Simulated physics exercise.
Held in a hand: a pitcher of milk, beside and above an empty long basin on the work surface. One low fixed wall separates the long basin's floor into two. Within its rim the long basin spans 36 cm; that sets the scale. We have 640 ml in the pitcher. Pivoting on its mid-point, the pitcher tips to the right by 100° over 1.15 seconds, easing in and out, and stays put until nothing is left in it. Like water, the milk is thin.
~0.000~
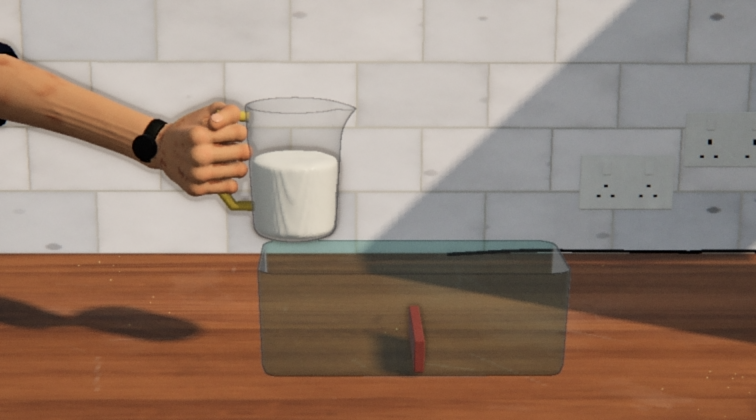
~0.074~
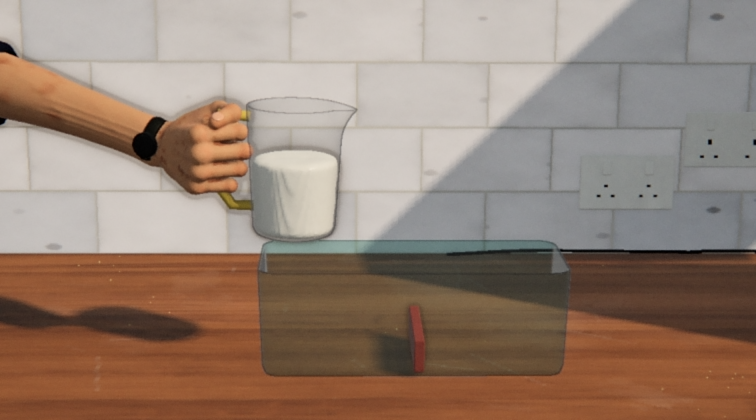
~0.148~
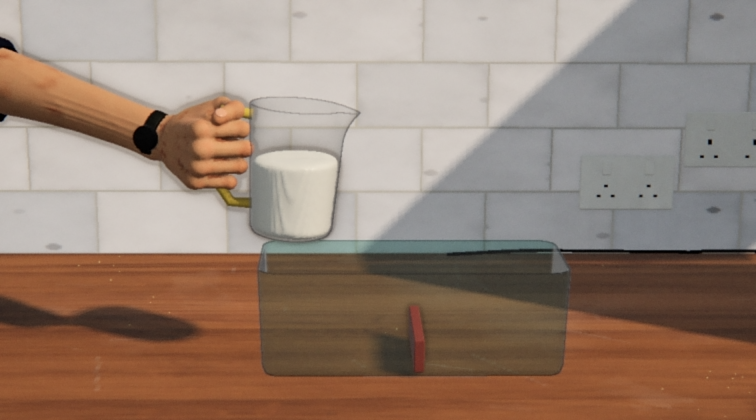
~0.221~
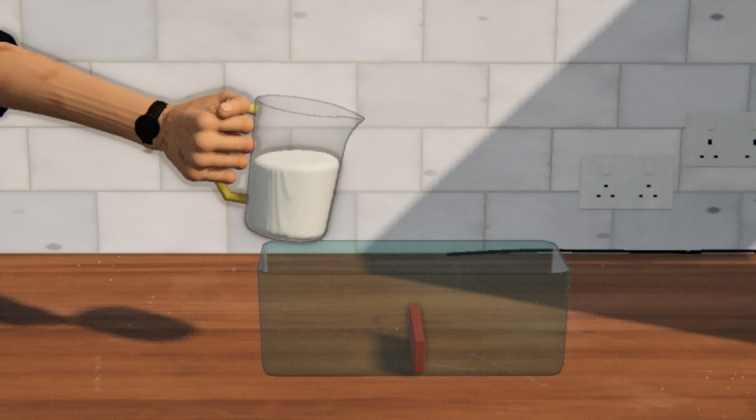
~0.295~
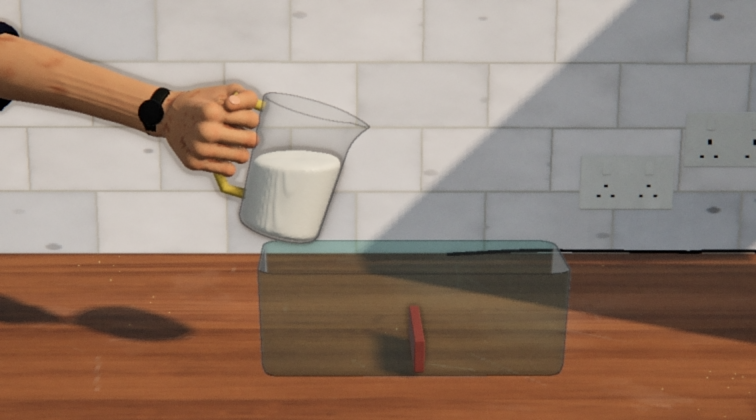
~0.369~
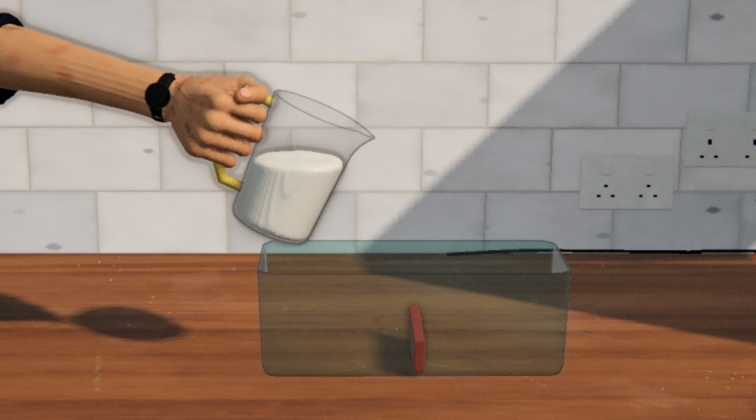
On a wooden worktop against white tiles, a hand tilts a glass pitcher of milk rightward above an empty clear basin.
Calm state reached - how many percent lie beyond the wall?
49 percent, roughly.
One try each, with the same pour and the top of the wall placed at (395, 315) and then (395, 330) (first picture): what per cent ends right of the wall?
Some 90 in a hundred, then some 90 in a hundred.
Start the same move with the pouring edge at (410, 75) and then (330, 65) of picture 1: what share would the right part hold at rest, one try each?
Some 90 and 15 per cent, in that order.
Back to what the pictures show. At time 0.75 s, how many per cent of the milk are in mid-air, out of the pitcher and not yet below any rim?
Estimate: About 6 % of all of it.
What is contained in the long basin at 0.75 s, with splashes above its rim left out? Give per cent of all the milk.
I'd estimate some 0 percent of the liquid.
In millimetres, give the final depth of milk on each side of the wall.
Final levels - left approx 14 mm, right approx 14 mm.
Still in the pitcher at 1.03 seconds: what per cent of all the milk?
42 %.
By 0.75 s the tilt is 73° and 94 per cent is still to pour, 0 is left of the wall and 0 right of it.
By 1.03 s the tilt is 98° and 43 per cent is still to pour, 19 is left of the wall and 25 right of it.
By 1.33 s the tilt is 100° and 8 per cent is still to pour, 42 is left of the wall and 48 right of it.
By 1.65 s the tilt is 100° and 1 per cent is still to pour, 51 is left of the wall and 48 right of it.
At rest 51 per cent lies left of the wall, 49 right of it and 0 outside.
